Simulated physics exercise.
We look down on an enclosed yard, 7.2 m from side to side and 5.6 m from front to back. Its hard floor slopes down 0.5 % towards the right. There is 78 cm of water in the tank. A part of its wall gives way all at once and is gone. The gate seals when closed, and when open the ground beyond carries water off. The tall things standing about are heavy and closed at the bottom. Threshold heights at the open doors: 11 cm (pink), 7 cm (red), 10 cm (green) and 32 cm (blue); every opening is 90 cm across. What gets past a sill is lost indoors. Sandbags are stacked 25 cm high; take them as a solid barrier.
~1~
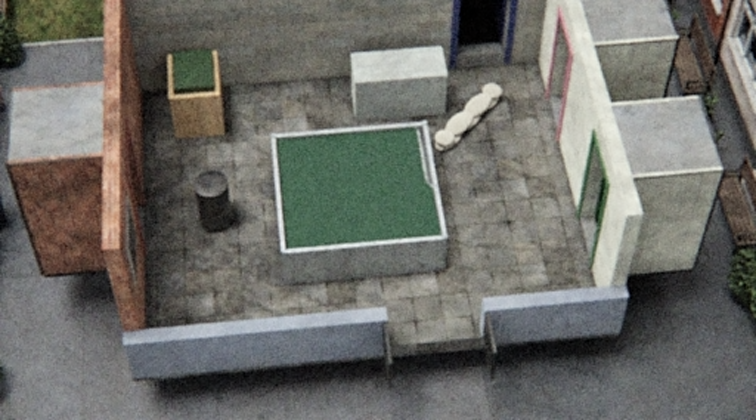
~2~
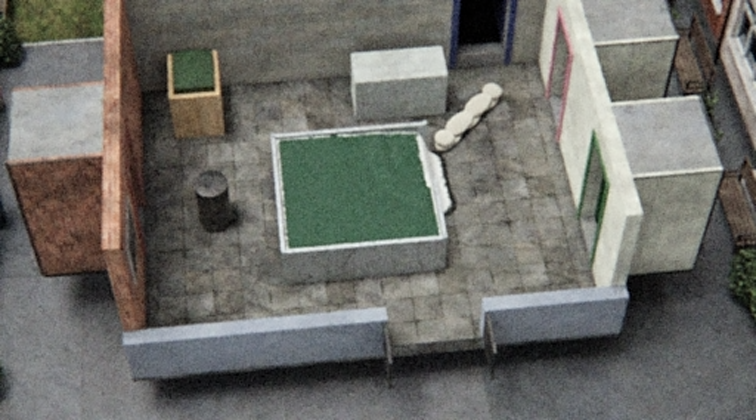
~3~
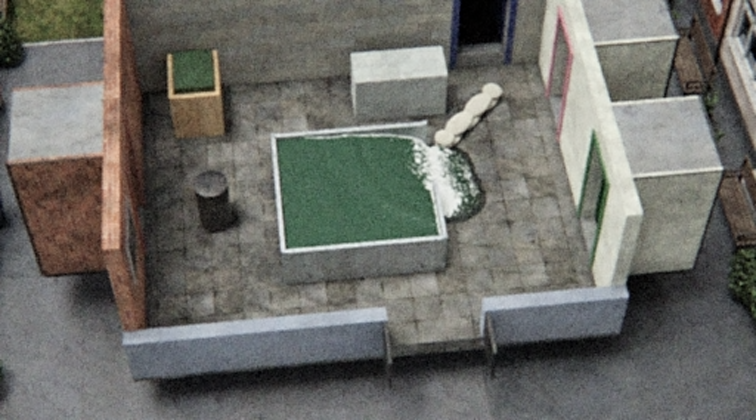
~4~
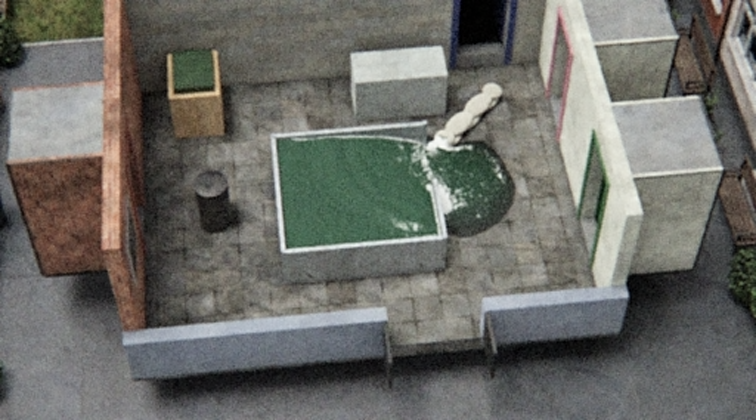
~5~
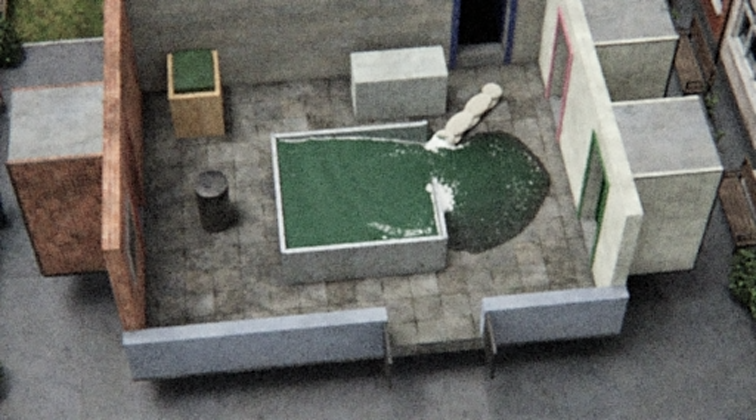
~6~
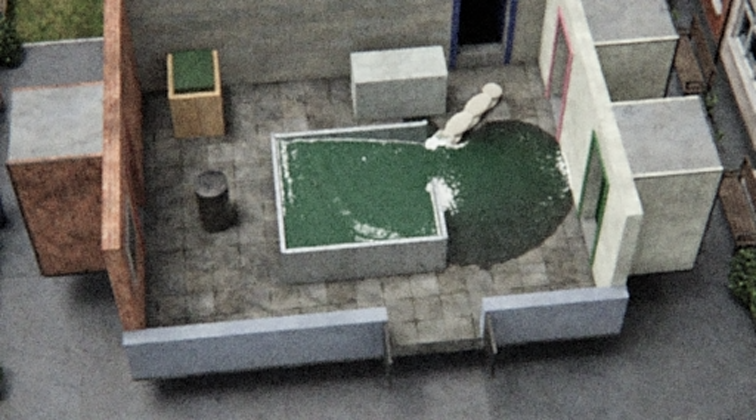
In an enclosed yard with a paved floor, a low square tank of green water sits still beside a row of pale sandbags. Part of its right wall gives way and water pours out in white froth. A dark green pool then spreads rightward across the paving, reaching near the right-hand wall.
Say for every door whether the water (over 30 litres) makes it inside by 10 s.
The water let in: At the pink door it passes the limit; at the red door it goes over the limit; at the green door it exceeds the limit; at the blue door it does not reach the limit.
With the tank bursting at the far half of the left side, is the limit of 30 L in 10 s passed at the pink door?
Against that limit: Pink not over.
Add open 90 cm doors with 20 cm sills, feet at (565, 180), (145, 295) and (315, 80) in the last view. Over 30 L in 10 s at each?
In turn: Over, under, below.
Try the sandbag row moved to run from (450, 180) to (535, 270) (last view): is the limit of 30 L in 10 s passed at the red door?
Against that limit: Red not over.
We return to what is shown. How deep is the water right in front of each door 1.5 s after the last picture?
Depths in cm: Pink 34, red 0, green 21, blue 11.
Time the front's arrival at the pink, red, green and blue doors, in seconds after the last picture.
Arrival: Pink 0.2 s, red 5.5 s, green 0.2 s, blue 1.2 s.
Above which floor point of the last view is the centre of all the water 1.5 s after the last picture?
Around (422, 198).
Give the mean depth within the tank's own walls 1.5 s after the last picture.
Some 46 cm.
Then, 0.7 s after the last picture water covers 25 % of the floor and is deepest (48 cm) near (554, 167); pink door 29 cm at the sill, 22 L in, red door not reached, green door 20 cm at the sill, 7 L in, blue door not reached.
Then, 1.5 s after the last picture water covers 30 % of the floor and is deepest (52 cm) near (537, 61); pink door 34 cm at the sill, 128 L in, red door not reached, green door 21 cm at the sill, 38 L in, blue door 11 cm at the sill, 0 L in.
Then, 2.8 s after the last picture water covers 55 % of the floor and is deepest (38 cm) near (539, 69); pink door 24 cm at the sill, 256 L in, red door not reached, green door 17 cm at the sill, 85 L in, blue door 22 cm at the sill, 0 L in.
Then, 5.3 s after the last picture water covers 85 % of the floor and is deepest (25 cm) near (539, 69); pink door 21 cm at the sill, 370 L in, red door not reached, green door 12 cm at the sill, 114 L in, blue door 18 cm at the sill, 0 L in.
Then, 9.3 s after the last picture water covers 95 % of the floor and is deepest (16 cm) near (599, 304); pink door 14 cm at the sill, 433 L in, red door 12 cm at the sill, 62 L in, green door 9 cm at the sill, 118 L in, blue door 14 cm at the sill, 0 L in.
